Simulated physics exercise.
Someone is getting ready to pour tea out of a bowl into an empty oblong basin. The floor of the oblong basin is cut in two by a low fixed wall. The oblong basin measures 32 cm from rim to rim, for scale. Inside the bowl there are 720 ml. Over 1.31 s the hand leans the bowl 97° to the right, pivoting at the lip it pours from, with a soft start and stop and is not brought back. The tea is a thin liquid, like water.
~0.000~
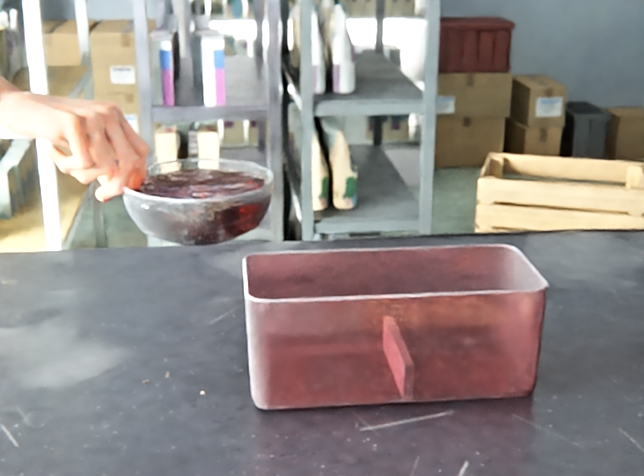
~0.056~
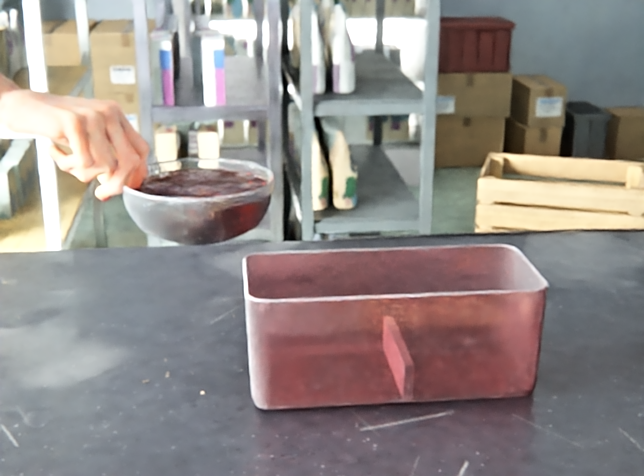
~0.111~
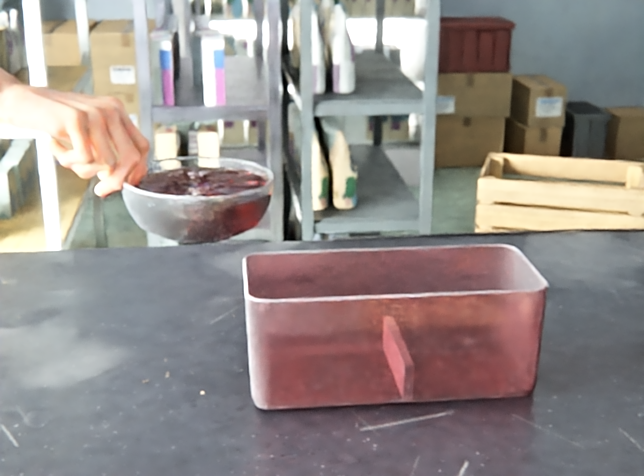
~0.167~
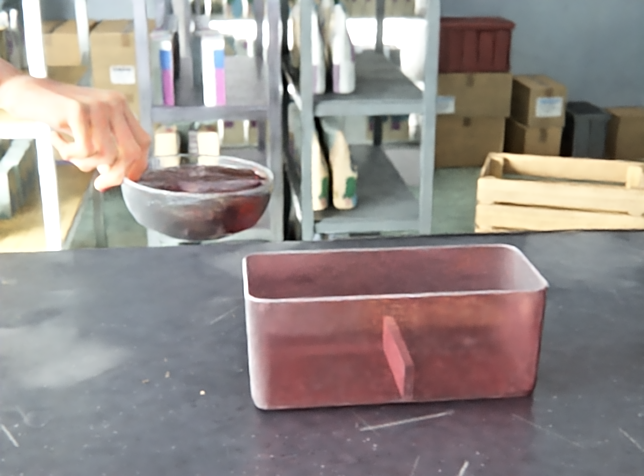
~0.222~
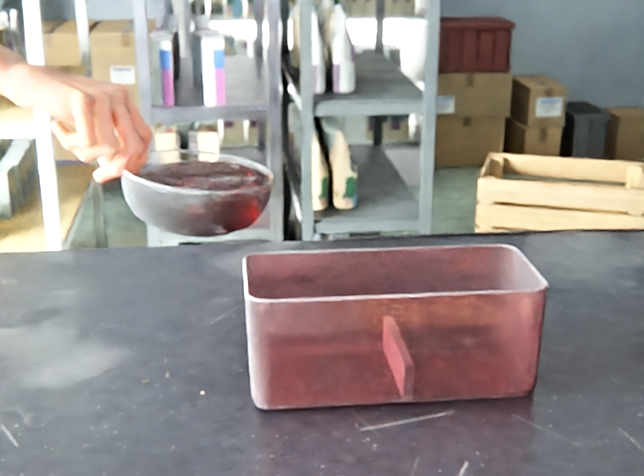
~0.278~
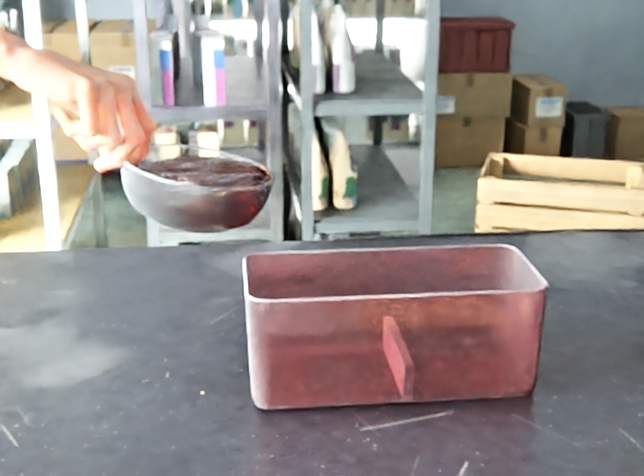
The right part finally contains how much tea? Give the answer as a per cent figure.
About 9 in every hundred parts.
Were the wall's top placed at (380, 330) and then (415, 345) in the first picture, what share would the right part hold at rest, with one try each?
I'd put it at about 30 per cent for the first and about 10 per cent for the second.
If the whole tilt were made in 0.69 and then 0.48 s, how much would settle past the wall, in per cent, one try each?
In turn about 30 and 35 per cent.
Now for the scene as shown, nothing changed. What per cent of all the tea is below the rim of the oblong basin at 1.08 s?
Roughly 88 per cent.
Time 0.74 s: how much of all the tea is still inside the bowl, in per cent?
Some 42 % of it is still there.
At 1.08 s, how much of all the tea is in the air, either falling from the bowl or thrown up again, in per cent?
I'd put it at about 10 per cent of the liquid.
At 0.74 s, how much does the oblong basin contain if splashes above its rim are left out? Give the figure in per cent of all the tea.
Roughly 20 per cent.
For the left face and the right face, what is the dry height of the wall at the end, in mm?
Looks like roughly 12 mm on the left and roughly 40 mm on the right.
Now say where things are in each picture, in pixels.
In the first picture, tilt 0°; pouring edge (273, 178); surface from (127, 187) to (271, 183); the oblong basin's rim runs from (246, 278) to (531, 267); the wall's top is at (398, 340).
In the second picture, tilt 0°; pouring edge (273, 178); surface from (127, 187) to (271, 183).
In the third picture, tilt 2°; pouring edge (273, 178); surface from (127, 185) to (271, 182).
In the fourth picture, tilt 4°; pouring edge (273, 178); surface from (127, 183) to (270, 180).
In the fifth picture, tilt 7°; pouring edge (273, 178); surface from (126, 180) to (271, 177).
In the sixth picture, tilt 10°; pouring edge (273, 178); surface from (127, 174) to (271, 173).
Then, 0.74 s in, the tilt is 58° and 41 per cent is still to pour, 20 is left of the wall and 0 right of it.
Then, 1.08 s in, the tilt is 90° and 3 per cent is still to pour, 82 is left of the wall and 5 right of it.
Then, 1.43 s in, the tilt is 97° and 0 per cent is still to pour, 92 is left of the wall and 7 right of it.
Then, 1.81 s in, the tilt is 97° and 0 per cent is still to pour, 90 is left of the wall and 9 right of it.
Finally, 90 per cent lies left of the wall, 9 right of it and 1 outside.
